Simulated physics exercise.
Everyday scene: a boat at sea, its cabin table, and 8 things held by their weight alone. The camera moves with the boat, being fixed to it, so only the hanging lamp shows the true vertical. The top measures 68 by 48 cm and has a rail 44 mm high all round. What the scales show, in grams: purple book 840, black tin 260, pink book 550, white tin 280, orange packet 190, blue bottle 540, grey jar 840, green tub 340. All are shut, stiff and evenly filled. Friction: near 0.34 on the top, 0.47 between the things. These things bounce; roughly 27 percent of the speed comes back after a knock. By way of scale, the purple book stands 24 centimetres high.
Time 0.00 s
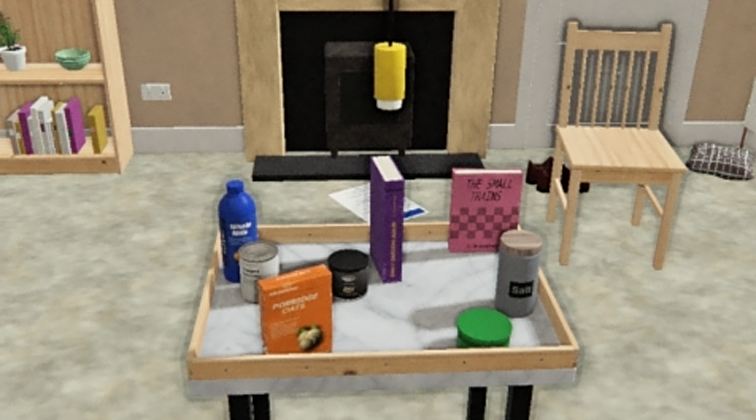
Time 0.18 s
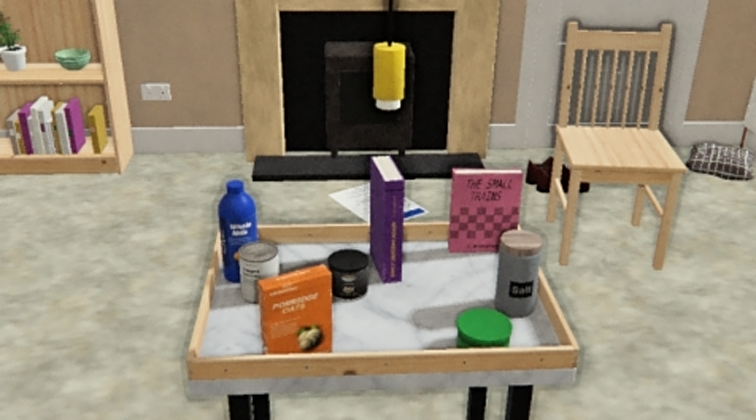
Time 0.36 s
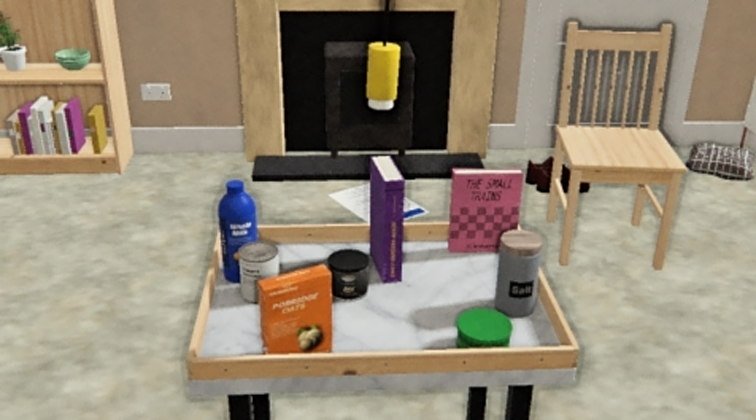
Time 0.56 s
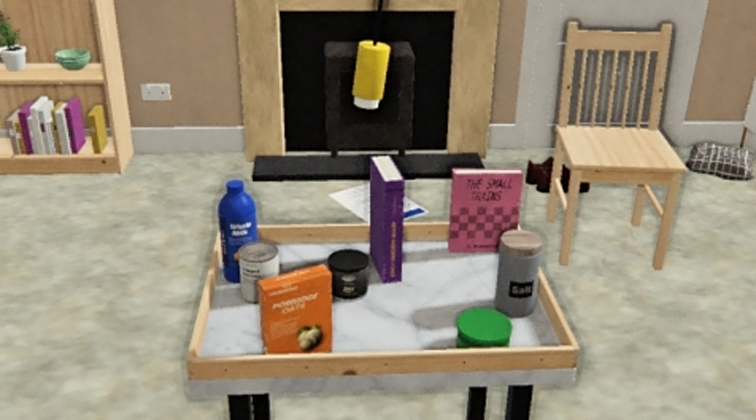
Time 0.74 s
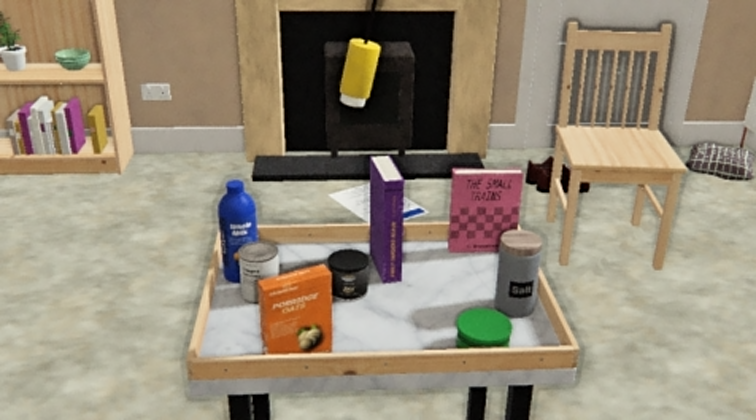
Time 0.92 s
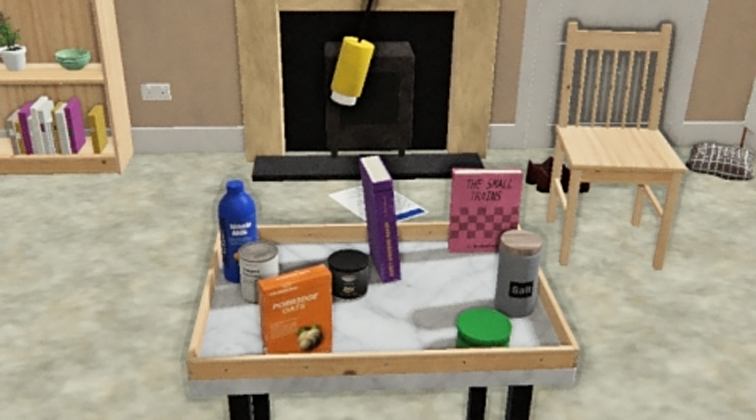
To begin with, a yellow lamp hangs straight down behind a railed table holding books, tins, a bottle, a jar, a tub and an orange packet. The lamp then swings gradually to the left while the items keep their places, and lastly the purple book tilts slightly to the left.
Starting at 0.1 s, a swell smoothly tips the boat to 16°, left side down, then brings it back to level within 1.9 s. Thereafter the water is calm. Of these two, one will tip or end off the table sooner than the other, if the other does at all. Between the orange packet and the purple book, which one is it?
I would say the latter of the pair.
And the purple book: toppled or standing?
Well, the purple book tumbles down.
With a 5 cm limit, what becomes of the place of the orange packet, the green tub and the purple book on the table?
In short, the orange packet stays close to home, the green tub stays close to home, the purple book leaves its position.
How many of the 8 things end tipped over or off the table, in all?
So, 1 in all.
After 1.12 s, heel 16°, left side down; purple book tipped 45° from how it sat near (348, 228).
After 1.22 s, heel 15°, left side down; purple book on its side near (324, 246); black tin slid 3 cm.
After 1.32 s, heel 13°, left side down; purple book on its side near (316, 245); white tin slid 6 cm; black tin slid 4 cm.
After 1.42 s, heel 11°, left side down; purple book on its side near (314, 245); white tin slid 6 cm; black tin slid 5 cm.
At rest (2.5 s), tipped over on the table, purple book; not toppled but over 5 cm from the start, white tin; the other 6 in place, give or take 5 cm. Seen from the same camera at the end, orange packet near (297, 318), purple book near (314, 246). Orange packet was never lost; purple book went at 1.10 s.
